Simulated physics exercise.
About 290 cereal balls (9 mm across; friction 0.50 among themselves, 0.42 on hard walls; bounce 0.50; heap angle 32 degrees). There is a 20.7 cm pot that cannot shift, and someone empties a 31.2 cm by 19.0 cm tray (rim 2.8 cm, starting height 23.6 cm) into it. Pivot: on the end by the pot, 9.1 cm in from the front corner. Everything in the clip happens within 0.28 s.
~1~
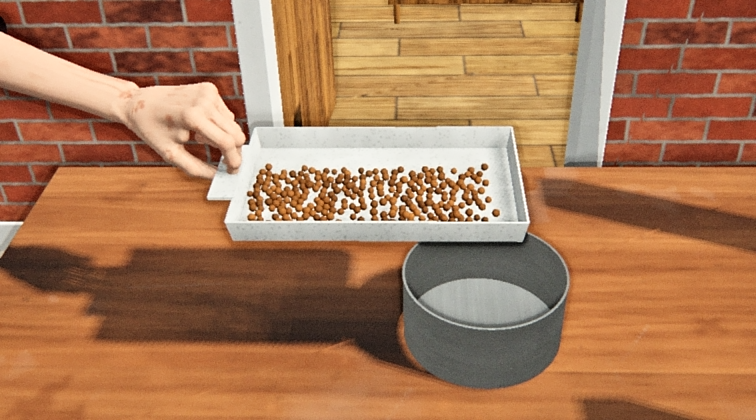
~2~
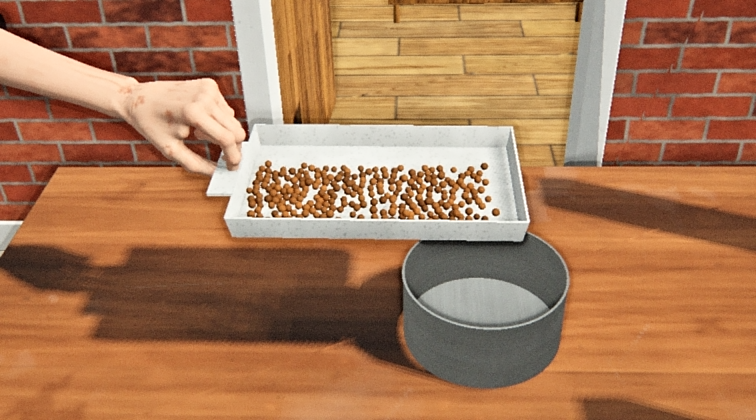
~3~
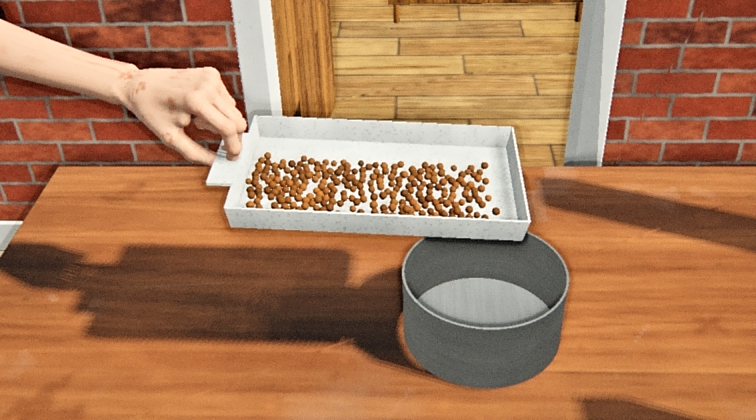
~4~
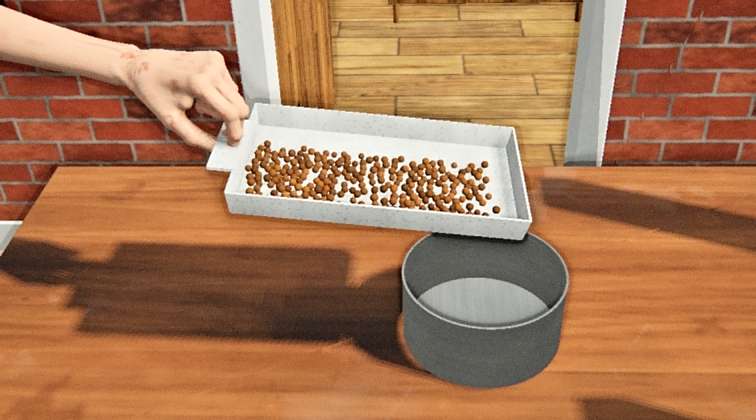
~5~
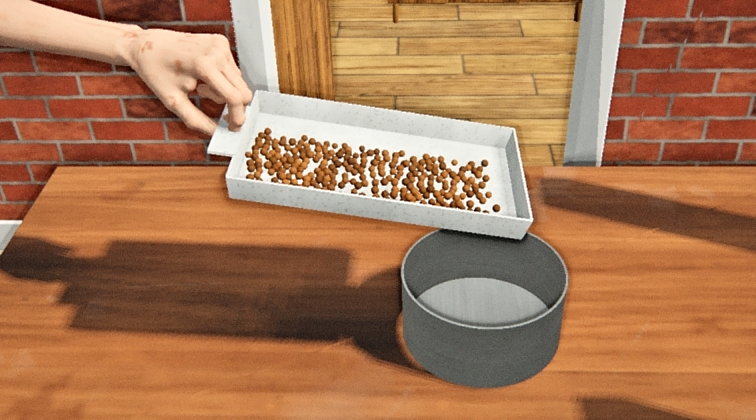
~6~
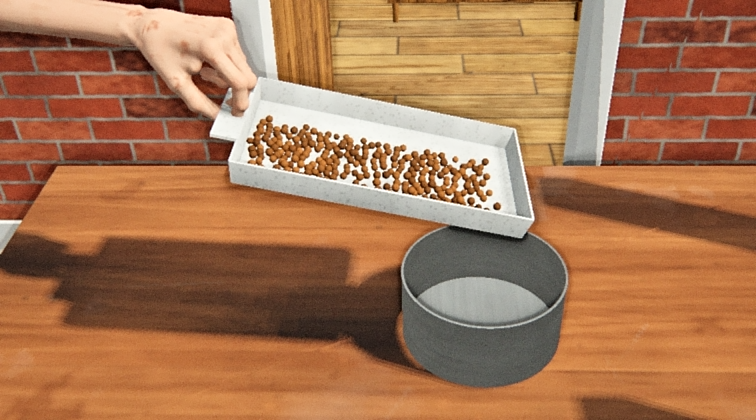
The video shows a hand holding a pale rectangular tray of small brown balls above a wooden table, beside a dark round pot, and steadily raising its left end so the tray slants down toward the right.
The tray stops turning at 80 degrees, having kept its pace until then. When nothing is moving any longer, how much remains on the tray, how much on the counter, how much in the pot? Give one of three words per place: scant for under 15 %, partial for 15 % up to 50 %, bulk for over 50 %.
Tray - bulk, counter - scant, pot - scant.
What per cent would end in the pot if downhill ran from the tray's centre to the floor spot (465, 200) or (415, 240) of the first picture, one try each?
I'd put it at roughly 0 per cent for the first tilt and roughly 25 per cent for the second.
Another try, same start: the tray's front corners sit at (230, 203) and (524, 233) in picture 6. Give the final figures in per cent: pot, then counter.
That works out as pot 10 and counter 60.
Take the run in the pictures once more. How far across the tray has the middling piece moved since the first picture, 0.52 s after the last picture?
Some 12 cm.
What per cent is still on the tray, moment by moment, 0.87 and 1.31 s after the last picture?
Sequence: 95; 90.
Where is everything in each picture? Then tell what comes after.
Tray tilt 0 degrees, front corners at (231, 219) and (524, 220); middle of the pieces at (362, 201); pot at (485, 272), in the first frame.
Tray tilt 1 degrees, front corners at (230, 216) and (524, 219); middle of the pieces at (361, 198), in the second frame.
Tray tilt 3 degrees, front corners at (230, 205) and (525, 219), lowest corner right back; middle of the pieces at (362, 193), in the third frame.
Tray tilt 6 degrees, front corners at (230, 191) and (526, 218), lowest corner right back; middle of the pieces at (362, 185), in the fourth frame.
Tray tilt 10 degrees, front corners at (232, 175) and (527, 218), lowest corner right back; middle of the pieces at (363, 177), in the fifth frame.
Tray tilt 13 degrees, front corners at (235, 160) and (529, 217), lowest corner right back; middle of the pieces at (364, 169); pot at (484, 271), in the sixth frame.
Then, 0.52 s after the last picture, tilt 45 degrees; the tray holds 100 %, the pot 0 %.
Then, 0.87 s after the last picture, tilt 66 degrees; the tray holds 95 %, the pot 0 %.
Then, 1.31 s after the last picture, tilt 80 degrees; the tray holds 90 %, the pot 0 %.
In the end, tray 90 %, counter 5 %, pot 0 %.
